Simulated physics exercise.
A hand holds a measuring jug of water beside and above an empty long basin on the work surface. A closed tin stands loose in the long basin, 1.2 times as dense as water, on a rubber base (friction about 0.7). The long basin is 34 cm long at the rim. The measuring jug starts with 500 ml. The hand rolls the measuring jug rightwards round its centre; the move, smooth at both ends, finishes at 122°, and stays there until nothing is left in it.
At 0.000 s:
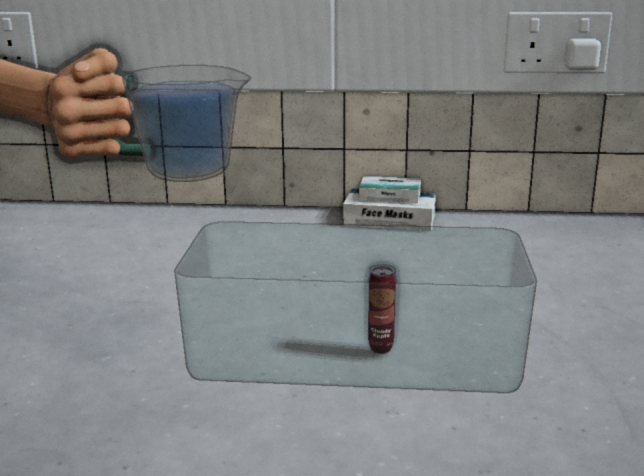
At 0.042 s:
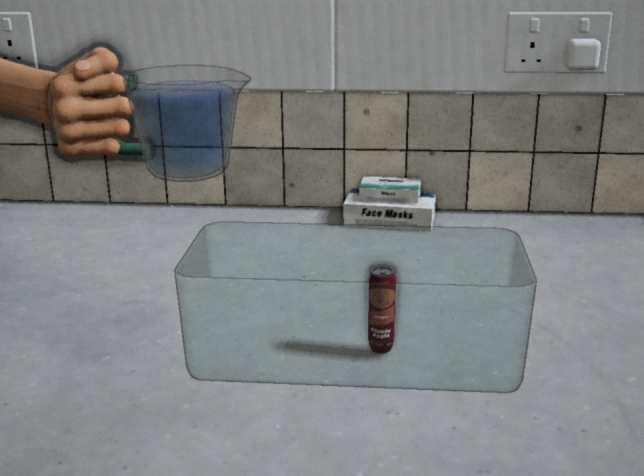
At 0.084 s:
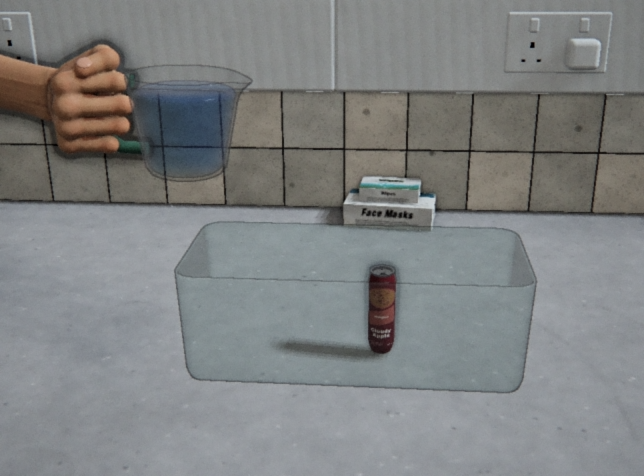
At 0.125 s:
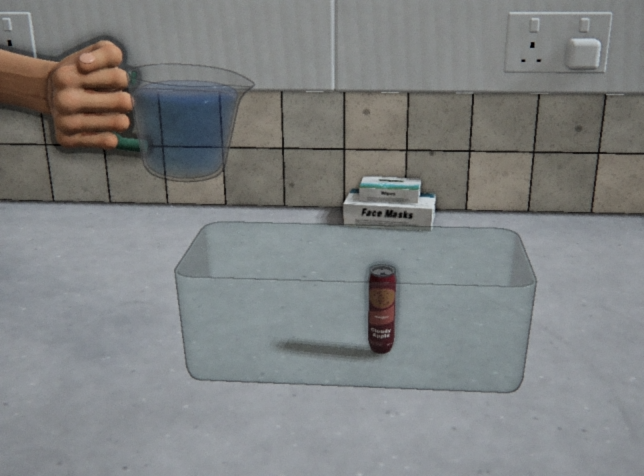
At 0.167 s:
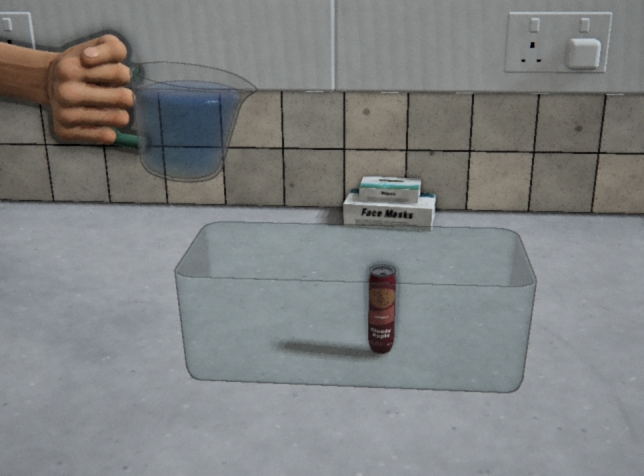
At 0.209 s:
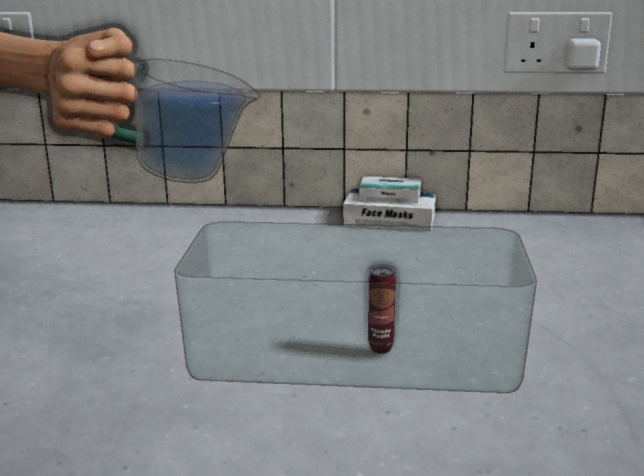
A hand slowly tilts a measuring jug of blue water rightwards above a long clear basin.
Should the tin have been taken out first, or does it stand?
It remains upright.
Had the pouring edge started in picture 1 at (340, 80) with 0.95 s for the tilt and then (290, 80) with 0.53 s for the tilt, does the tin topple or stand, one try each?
First it goes over; then it falls.
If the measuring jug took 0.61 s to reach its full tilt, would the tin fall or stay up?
Then it stays up.
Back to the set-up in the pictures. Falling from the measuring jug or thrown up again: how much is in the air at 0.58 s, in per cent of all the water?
Near 28 in a hundred.
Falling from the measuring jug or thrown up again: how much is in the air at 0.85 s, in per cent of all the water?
Some 6 per cent.
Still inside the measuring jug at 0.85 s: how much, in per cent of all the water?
Some 2 per cent.
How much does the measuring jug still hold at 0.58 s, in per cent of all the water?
Some 54 per cent.
By 0.58 s the tilt is 82° and 54 per cent is still to pour; the tin stands where it began.
By 0.85 s the tilt is 119° and 2 per cent is still to pour; the tin stands where it began.
By 1.14 s the tilt is 122° and 0 per cent is still to pour; the tin stands where it began.
By 1.45 s the tilt is 122° and 0 per cent is still to pour; the tin stands where it began.
At rest the tin stands where it began.
